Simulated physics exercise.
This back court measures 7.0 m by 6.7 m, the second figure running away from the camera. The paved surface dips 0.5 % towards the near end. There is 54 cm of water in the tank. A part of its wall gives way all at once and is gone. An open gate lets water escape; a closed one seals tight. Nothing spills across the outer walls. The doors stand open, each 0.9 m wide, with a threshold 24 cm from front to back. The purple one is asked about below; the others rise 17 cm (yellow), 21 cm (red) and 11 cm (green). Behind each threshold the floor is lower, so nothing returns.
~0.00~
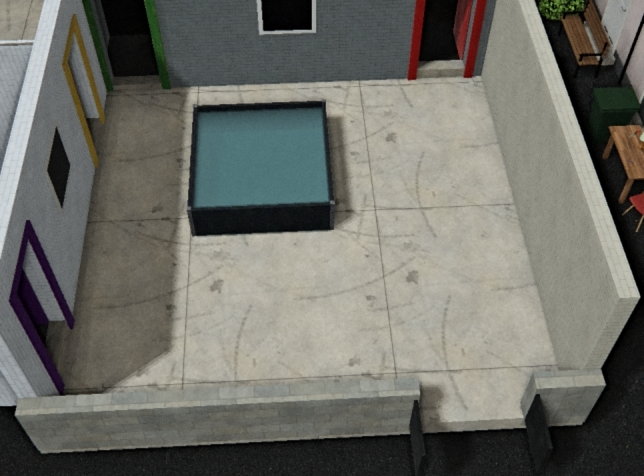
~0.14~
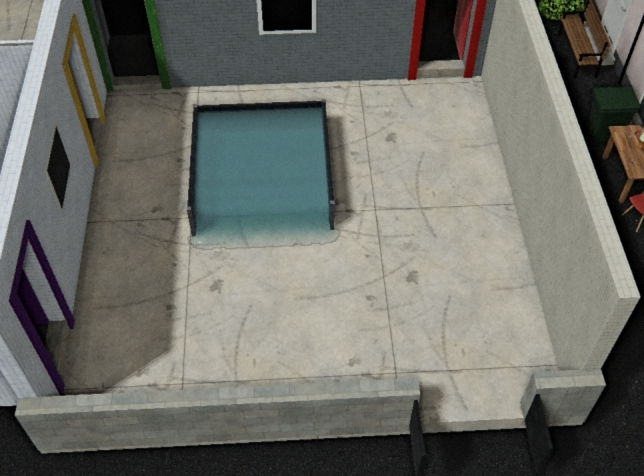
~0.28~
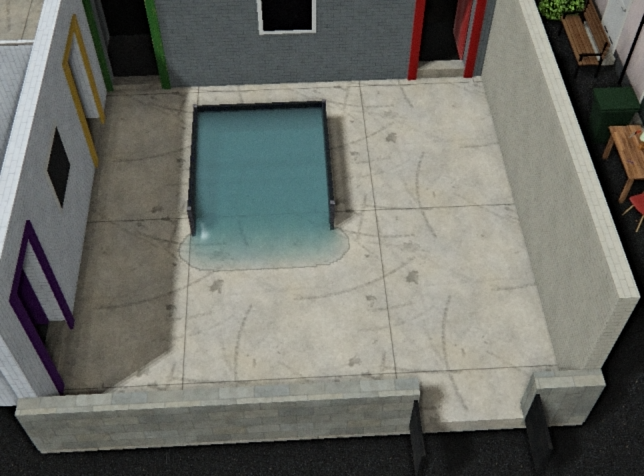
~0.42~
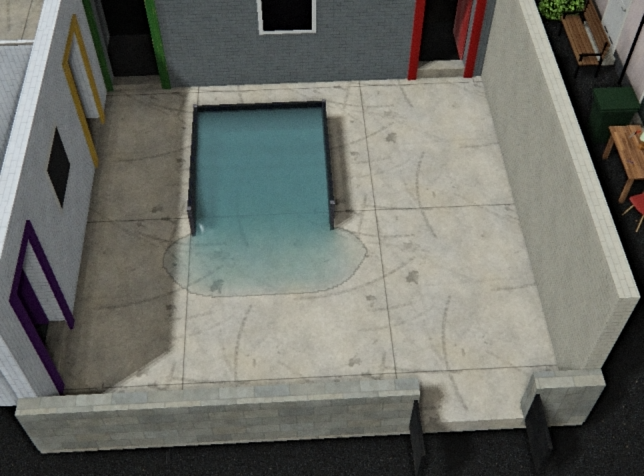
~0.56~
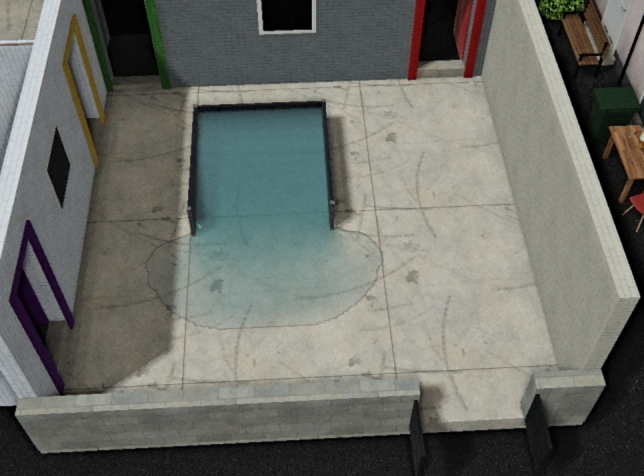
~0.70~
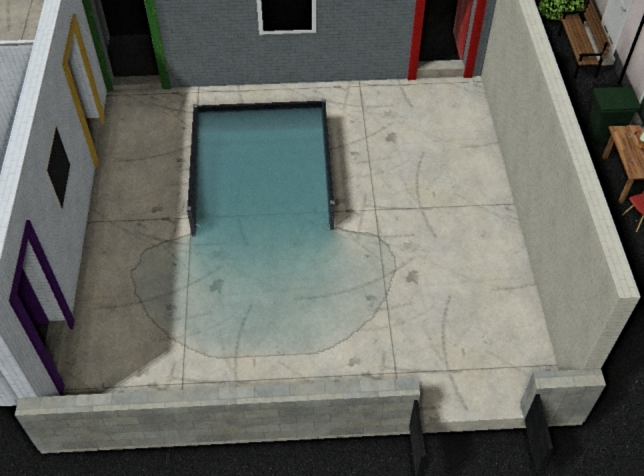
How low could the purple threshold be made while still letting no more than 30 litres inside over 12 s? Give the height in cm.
Some 14.5 cm above the ground.
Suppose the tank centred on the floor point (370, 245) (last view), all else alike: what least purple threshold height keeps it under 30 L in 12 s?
About 14.0 cm.
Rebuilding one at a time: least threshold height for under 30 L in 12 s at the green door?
Roughly 8.5 cm at green.
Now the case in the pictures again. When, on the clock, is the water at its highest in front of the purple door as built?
At about 3.2 s.
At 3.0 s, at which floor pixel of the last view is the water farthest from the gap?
At about (556, 400).
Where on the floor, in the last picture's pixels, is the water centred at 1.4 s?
Around (262, 227).
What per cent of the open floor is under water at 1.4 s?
Some 30 per cent of it.
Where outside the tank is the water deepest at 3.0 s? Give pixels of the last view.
Near (56, 425).
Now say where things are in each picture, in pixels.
Still water, 54 cm deep, in the tank at (261, 156); the purple door at (47, 319) is dry, in the first frame.
The gap is at (263, 224), the front 0.2 m out at (198, 243); the back of the tank holds 54 cm, in the second frame.
The gap is at (263, 224), the front 0.7 m out at (290, 264); the back of the tank holds 54 cm, in the third frame.
Water pours out at (263, 225) and has run 1.2 m, to (232, 292); about 9 cm deep outside, 54 cm at the back, in the fourth frame.
The gap is at (263, 225), the front 1.7 m out at (219, 323); the back of the tank holds 54 cm, in the fifth frame.
Water pours out at (263, 225) and has run 2.2 m, to (222, 351); about 6 cm deep outside, 50 cm at the back; the purple door at (47, 319), 3.6 m from the gap, is still 1.4 m from the nearest water, in the sixth frame.
After 1.4 s water covers 30 % of the floor, deepest (31 cm) near (269, 414); it has not reached the purple door.
After 3.0 s water covers 40 % of the floor, deepest (36 cm) near (56, 425); 22 cm at the purple door, 0 litres in over its 26 cm threshold.
After 12.0 s water covers 100 % of the floor, deepest (8 cm) near (304, 110); 5 cm at the purple door, 0 litres in over its 26 cm threshold.
At the purple door as built, the water arrived by 1.9 s and peaked near 22 cm at 3.2 s.
Run again over the same 12 s with other heights there, 57 litres in over 11.5 cm, 10 litres over 18 cm. The limit of 30 litres is kept from about 14.5 cm up.
